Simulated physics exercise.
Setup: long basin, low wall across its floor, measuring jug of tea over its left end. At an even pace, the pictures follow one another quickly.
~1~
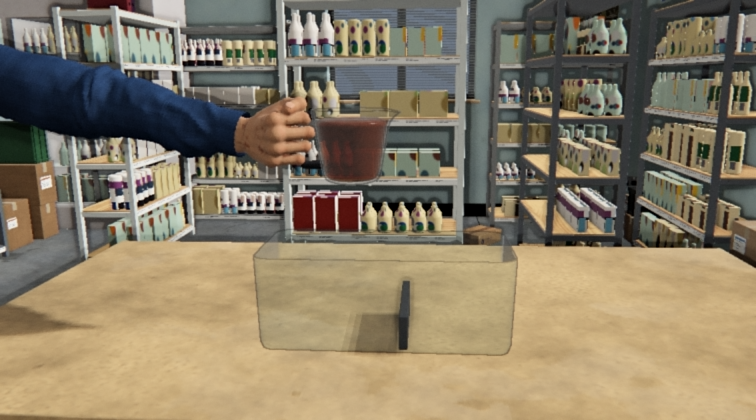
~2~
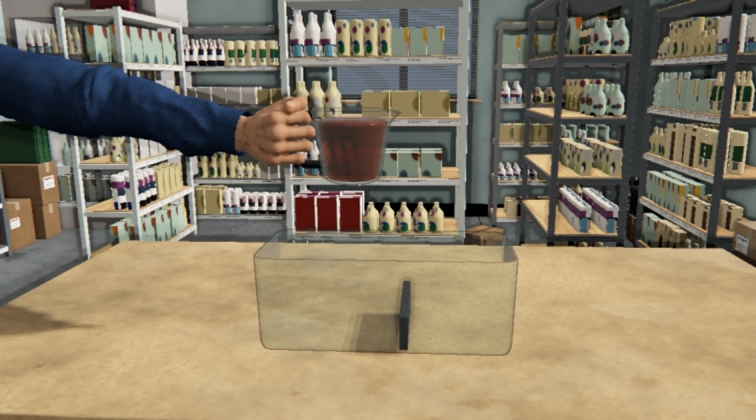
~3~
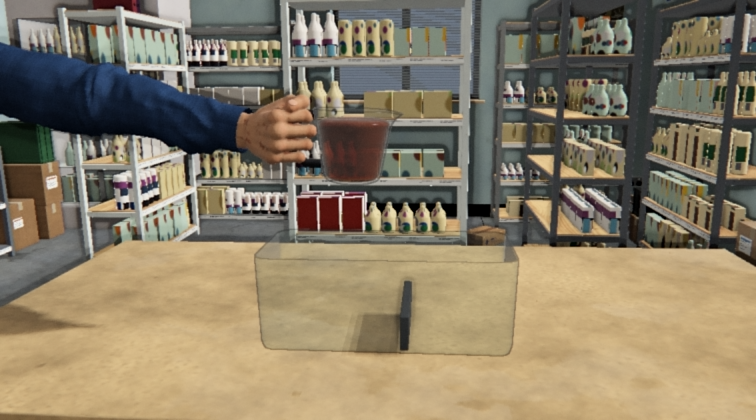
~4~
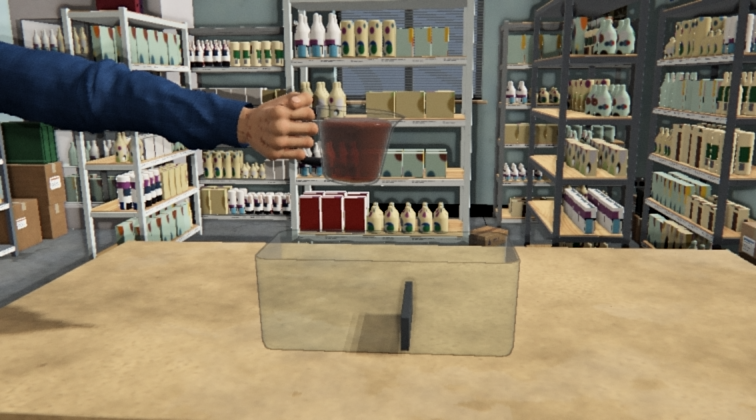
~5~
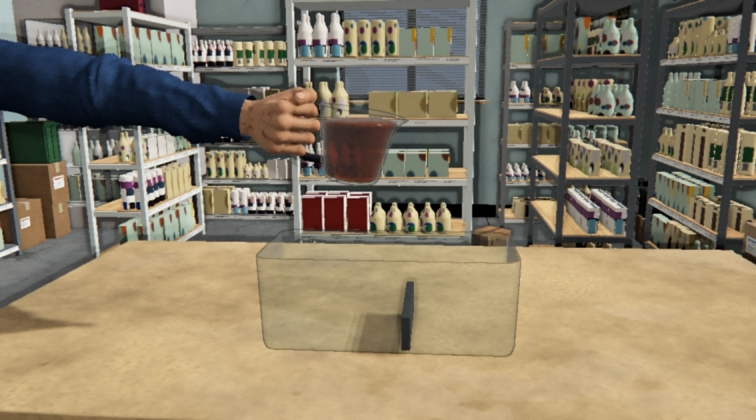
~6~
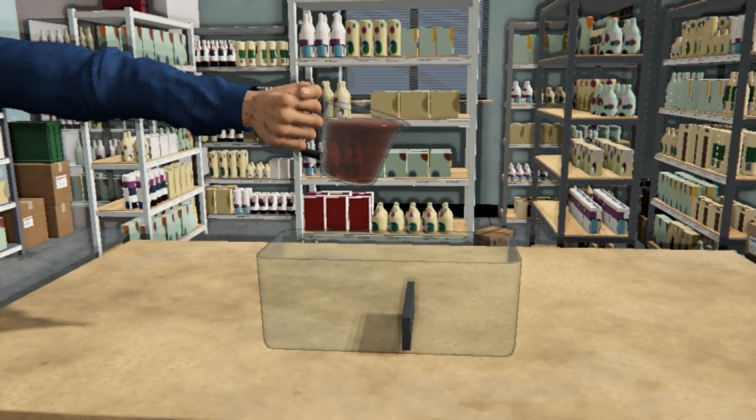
A hand in a blue sleeve slowly tilting a clear jug of reddish-brown liquid rightward above a long transparent basin.
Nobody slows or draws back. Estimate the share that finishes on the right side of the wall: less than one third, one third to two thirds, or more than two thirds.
High range.
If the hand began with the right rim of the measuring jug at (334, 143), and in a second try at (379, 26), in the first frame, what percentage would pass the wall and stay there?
Roughly 5 % the first time and roughly 85 % the second.
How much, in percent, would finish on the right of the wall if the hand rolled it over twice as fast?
I'd put it at some 90 percent.
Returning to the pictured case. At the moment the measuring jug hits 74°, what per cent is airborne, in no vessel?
About 25 per cent.
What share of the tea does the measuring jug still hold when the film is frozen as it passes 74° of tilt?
It still holds close to 60 per cent at that lean.
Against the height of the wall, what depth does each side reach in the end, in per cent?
0 % left, 40 % right.
A moment on, the measuring jug is tipped part way and 59 per cent is still to pour, 0 is left of the wall and 16 right of it.
Next, the measuring jug is tipped right over and 5 per cent is still to pour, 2 is left of the wall and 83 right of it.
Then the measuring jug is tipped right over and 0 per cent is still to pour, 7 is left of the wall and 92 right of it.
Later the measuring jug is tipped right over and 0 per cent is still to pour, 7 is left of the wall and 92 right of it.
In the end 7 per cent lies left of the wall, 92 right of it and 1 outside.
